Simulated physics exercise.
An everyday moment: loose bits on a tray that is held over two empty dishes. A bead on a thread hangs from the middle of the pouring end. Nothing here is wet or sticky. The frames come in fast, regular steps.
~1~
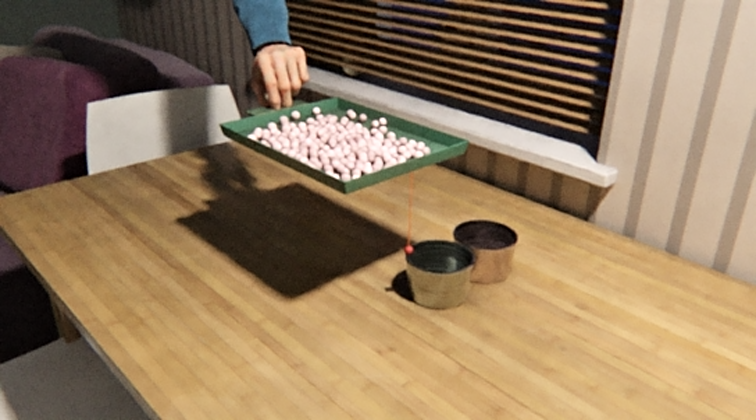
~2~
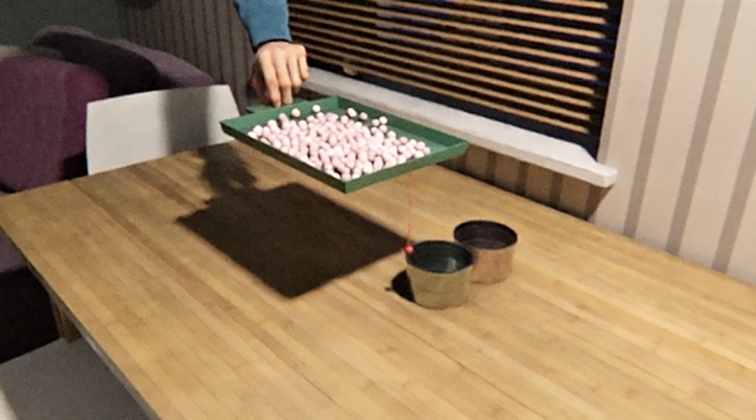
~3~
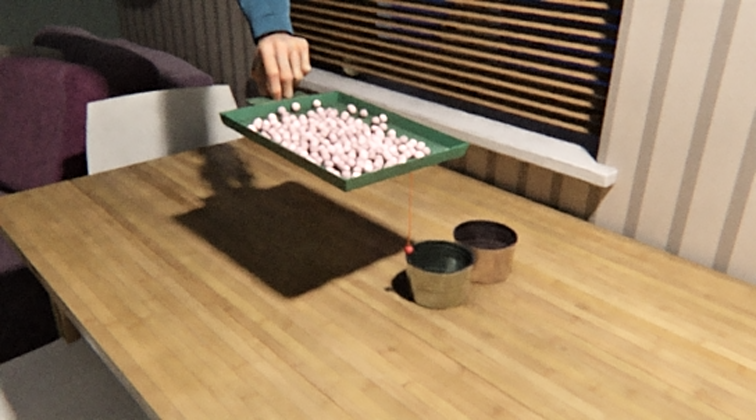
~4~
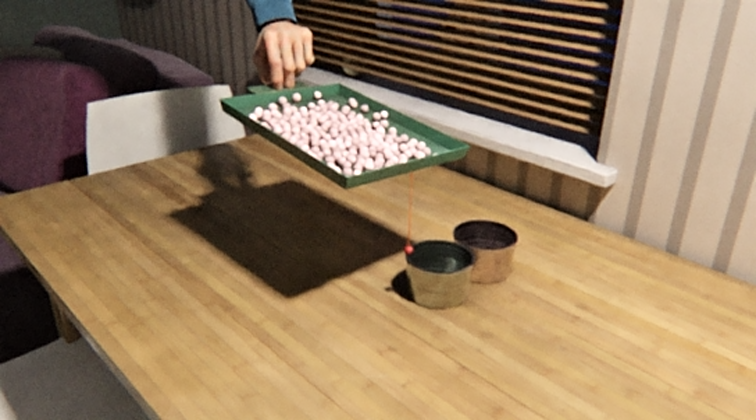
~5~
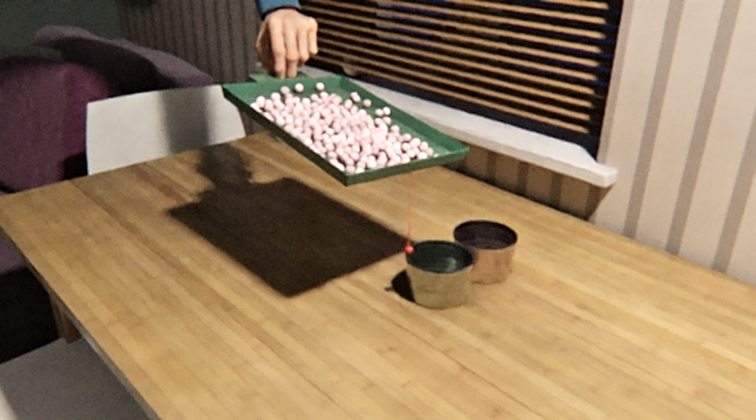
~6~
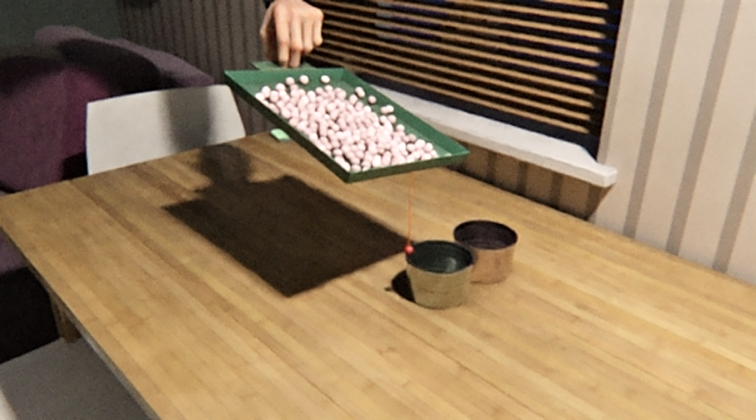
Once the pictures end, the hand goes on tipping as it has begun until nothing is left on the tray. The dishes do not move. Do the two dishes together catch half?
They take the larger part between them.
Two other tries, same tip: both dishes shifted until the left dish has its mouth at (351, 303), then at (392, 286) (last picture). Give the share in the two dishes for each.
Near 0 % and 20 %.
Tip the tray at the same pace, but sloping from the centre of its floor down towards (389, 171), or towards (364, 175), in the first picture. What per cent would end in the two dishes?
Roughly 10 per cent, and 0 per cent.
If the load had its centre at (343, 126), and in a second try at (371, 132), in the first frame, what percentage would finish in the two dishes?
About 80 and 70 per cent.
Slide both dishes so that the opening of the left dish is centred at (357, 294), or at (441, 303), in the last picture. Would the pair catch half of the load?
In turn: Not half; below a half.
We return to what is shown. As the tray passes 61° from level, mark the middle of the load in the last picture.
Close to (433, 143).
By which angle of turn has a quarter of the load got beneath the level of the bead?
At some 70 degrees.
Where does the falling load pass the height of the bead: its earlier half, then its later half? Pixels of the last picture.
At about (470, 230), then at (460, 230).
Soon, tray tipped steeply; most on the tray; a stray few in the left dish; a small part in the right dish; a small part in the air.
A while on, tray tipped right over; a stray few on the tray; about a third in the left dish; about half in the right dish; about a quarter outside both; a small part in the air.
Towards the end, tray tipped past a quarter turn; about a third in the left dish; about half in the right dish; about a quarter outside both.
Finally, tray tipped past a quarter turn; about a third in the left dish; about half in the right dish; about a quarter outside both.
